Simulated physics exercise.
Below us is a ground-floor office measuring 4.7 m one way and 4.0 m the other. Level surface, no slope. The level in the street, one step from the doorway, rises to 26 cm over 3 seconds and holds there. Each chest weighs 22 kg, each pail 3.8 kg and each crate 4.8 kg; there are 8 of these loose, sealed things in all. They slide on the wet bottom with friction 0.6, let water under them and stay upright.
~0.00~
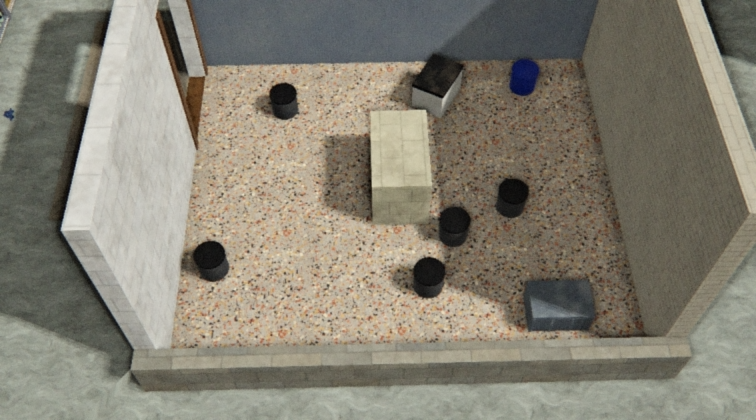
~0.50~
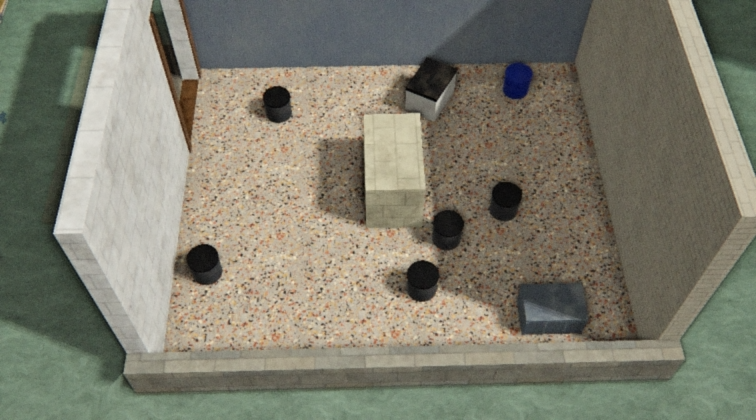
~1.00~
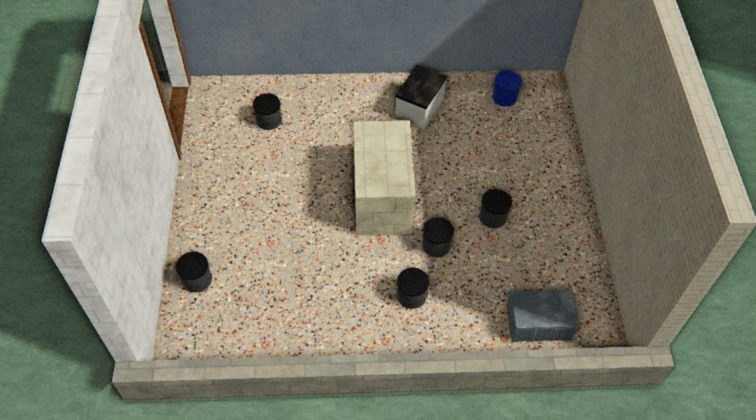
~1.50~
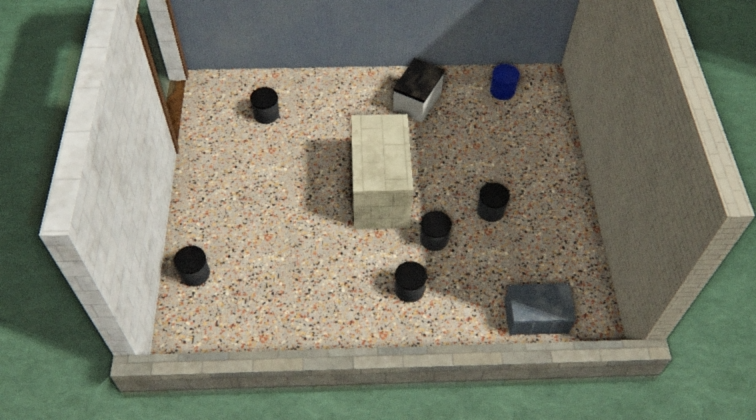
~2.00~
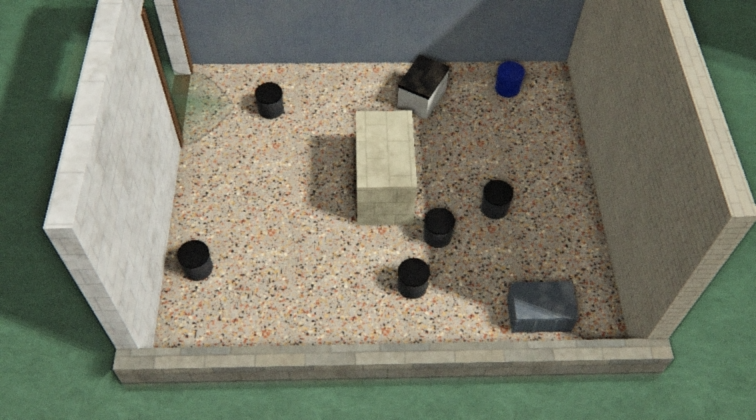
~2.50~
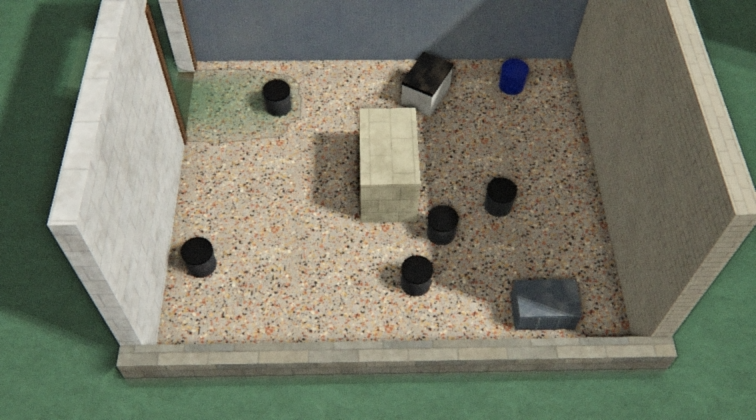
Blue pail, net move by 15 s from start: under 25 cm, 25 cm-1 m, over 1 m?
It's going to be taken off.
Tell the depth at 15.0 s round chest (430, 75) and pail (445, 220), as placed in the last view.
About 13 and 11 cm.
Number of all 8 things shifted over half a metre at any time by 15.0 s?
Result: 8.
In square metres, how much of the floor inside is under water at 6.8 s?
Roughly 16 m2 of it is wet.
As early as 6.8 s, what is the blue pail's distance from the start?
Roughly 120 cm.
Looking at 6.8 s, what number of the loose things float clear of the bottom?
At that moment it comes to 2.
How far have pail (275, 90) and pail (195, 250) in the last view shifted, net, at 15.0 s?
50 cm and 350 cm respectively.
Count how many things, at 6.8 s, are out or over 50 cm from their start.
By my tally, 3.
After 3.5 s the blue pail is near (515, 68), 0.0 m from its start, aground; 0 afloat.
After 6.8 s the blue pail is near (571, 131), 1.1 m from its start, afloat; 2 afloat.
After 11.0 s the blue pail is near (355, 317), 3.8 m from its start, afloat; 7 afloat.
After 15.0 s the blue pail is near (184, 222), 4.2 m from its start, afloat; 8 afloat.
